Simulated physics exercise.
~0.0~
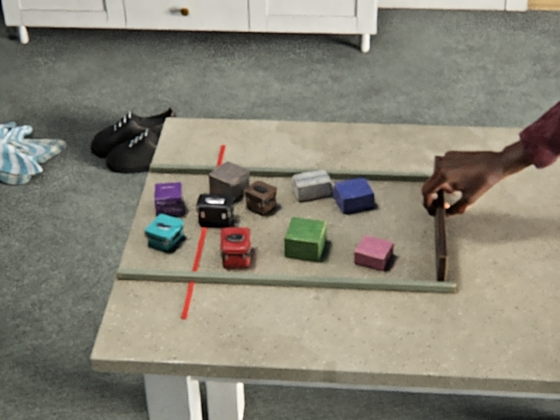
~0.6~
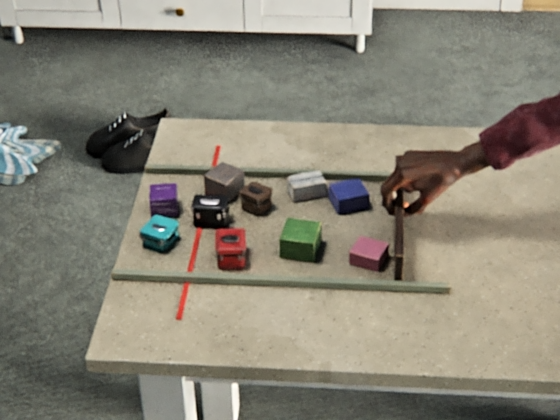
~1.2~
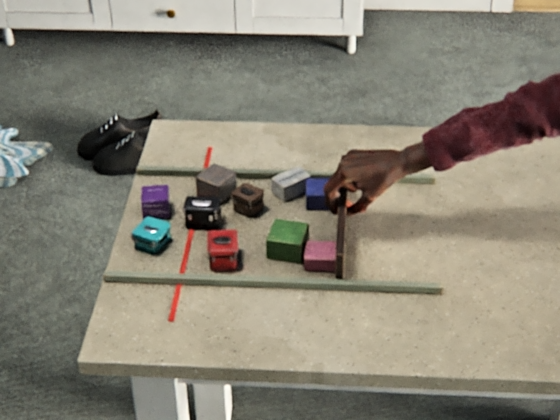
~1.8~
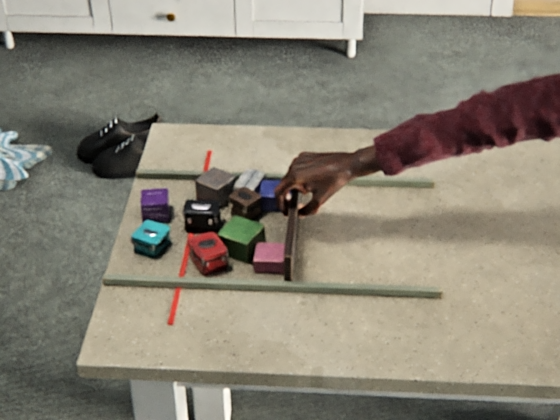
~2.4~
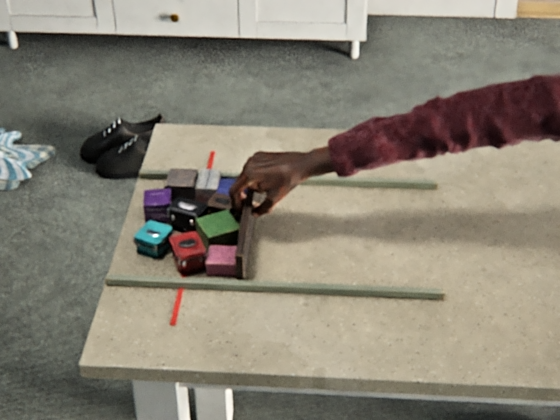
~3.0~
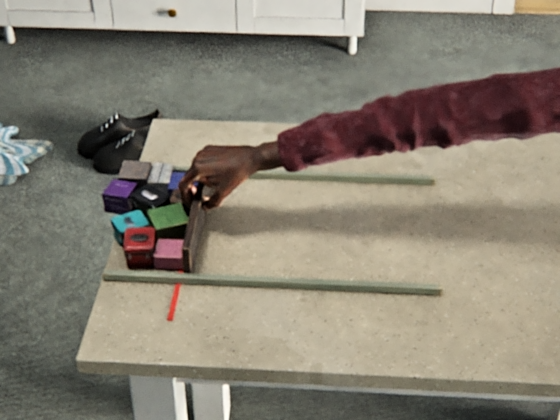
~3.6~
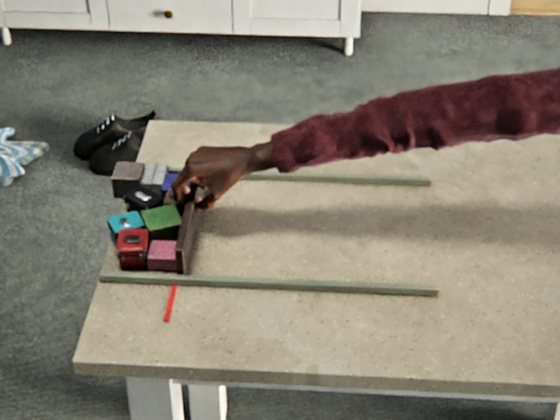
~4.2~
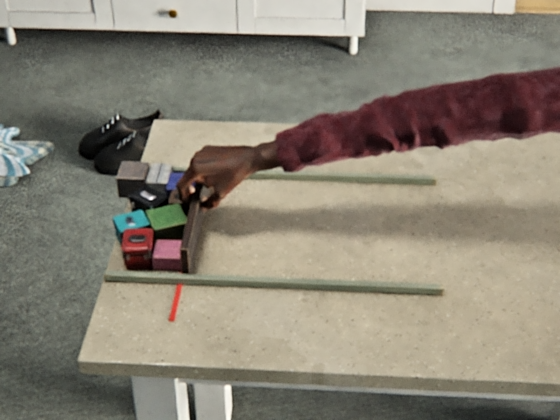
A hand slides a board left, bunching small boxes until the purple one drops off the table.
